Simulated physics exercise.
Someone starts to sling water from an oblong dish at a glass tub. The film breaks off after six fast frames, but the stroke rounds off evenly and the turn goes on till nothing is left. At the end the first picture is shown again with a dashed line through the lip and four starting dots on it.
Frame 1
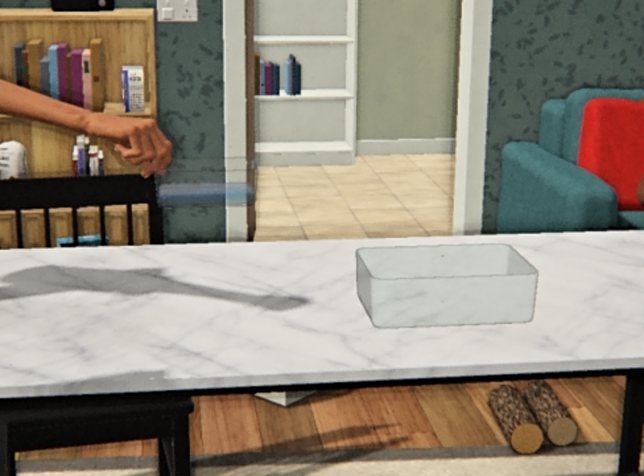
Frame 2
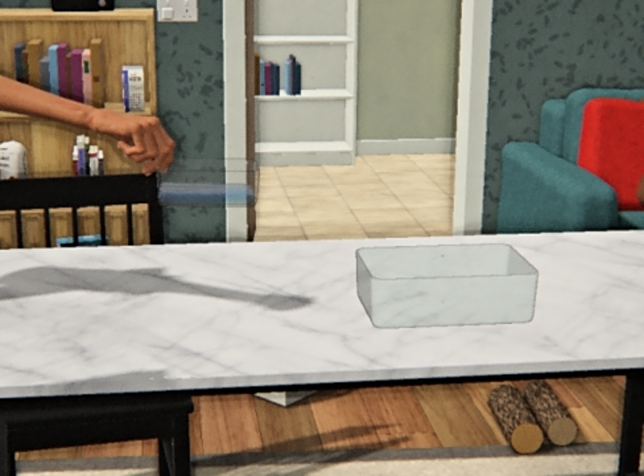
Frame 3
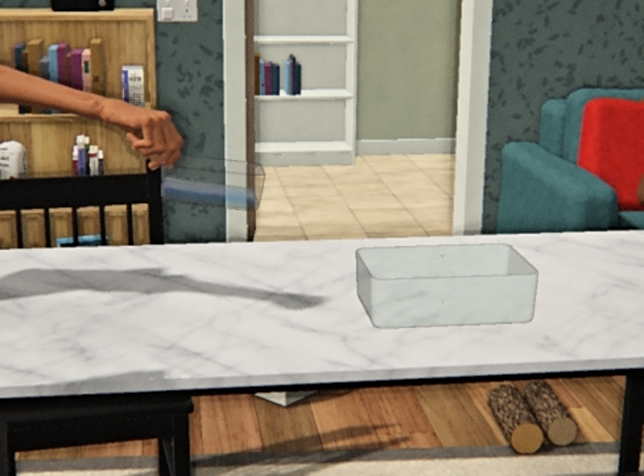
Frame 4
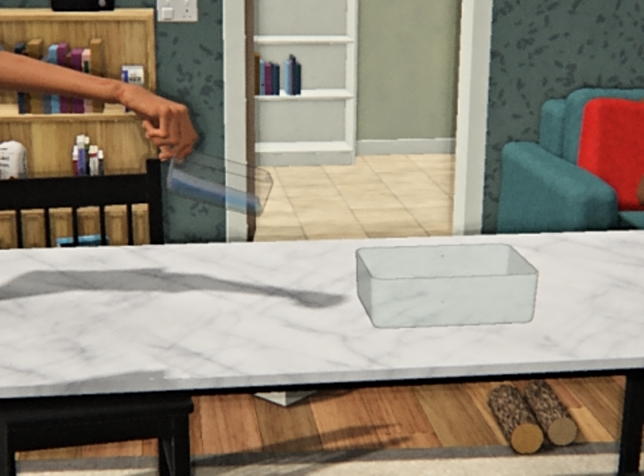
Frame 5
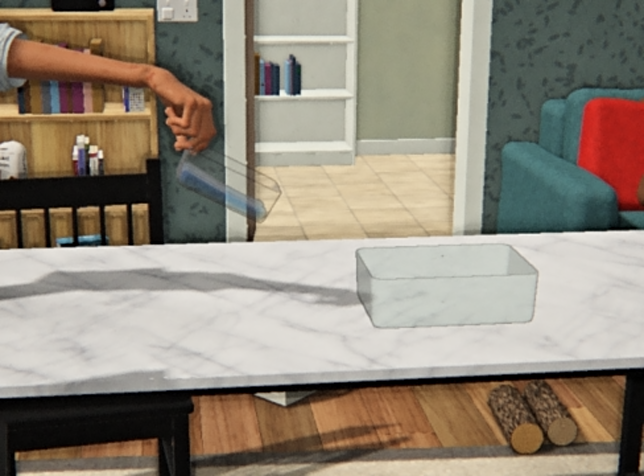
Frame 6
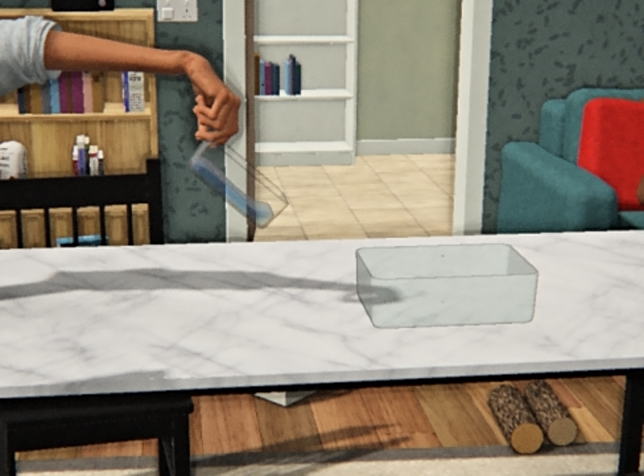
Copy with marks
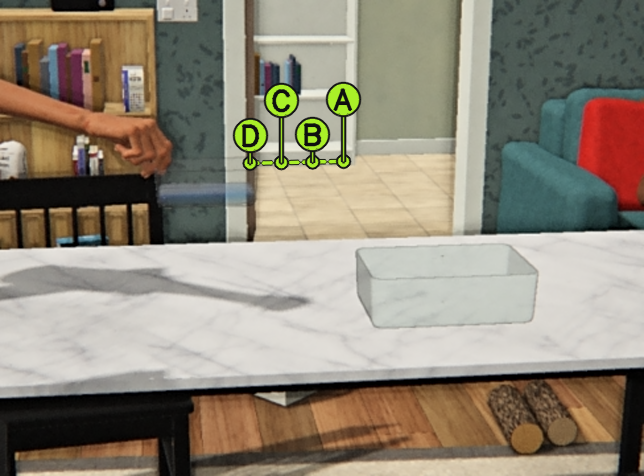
The clip shows a hand at left holding a clear oblong dish of bluish liquid beside a marble table with a glass tub on it; after staying nearly level, the dish moves slightly right and tilts steadily downward.
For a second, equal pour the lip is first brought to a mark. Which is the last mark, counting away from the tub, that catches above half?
It is C.
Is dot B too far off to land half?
No, not at all.
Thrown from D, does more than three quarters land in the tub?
No, it does not.
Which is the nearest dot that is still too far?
The answer is D.
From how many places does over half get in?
Three of the four.
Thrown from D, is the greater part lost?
Yes, it does.
On the marked copy, A at (343, 161); B at (312, 162); C at (281, 162); D at (250, 163).
Choosing A, about 82 % lands in the tub, 2 % falls short and 16 % goes beside or beyond.
Choosing B, about 88 % lands in the tub, 2 % falls short and 10 % goes beside or beyond.
Choosing C, about 66 % lands in the tub, 28 % falls short and 6 % goes beside or beyond.
Choosing D, about 24 % lands in the tub, 73 % falls short and 3 % goes beside or beyond.
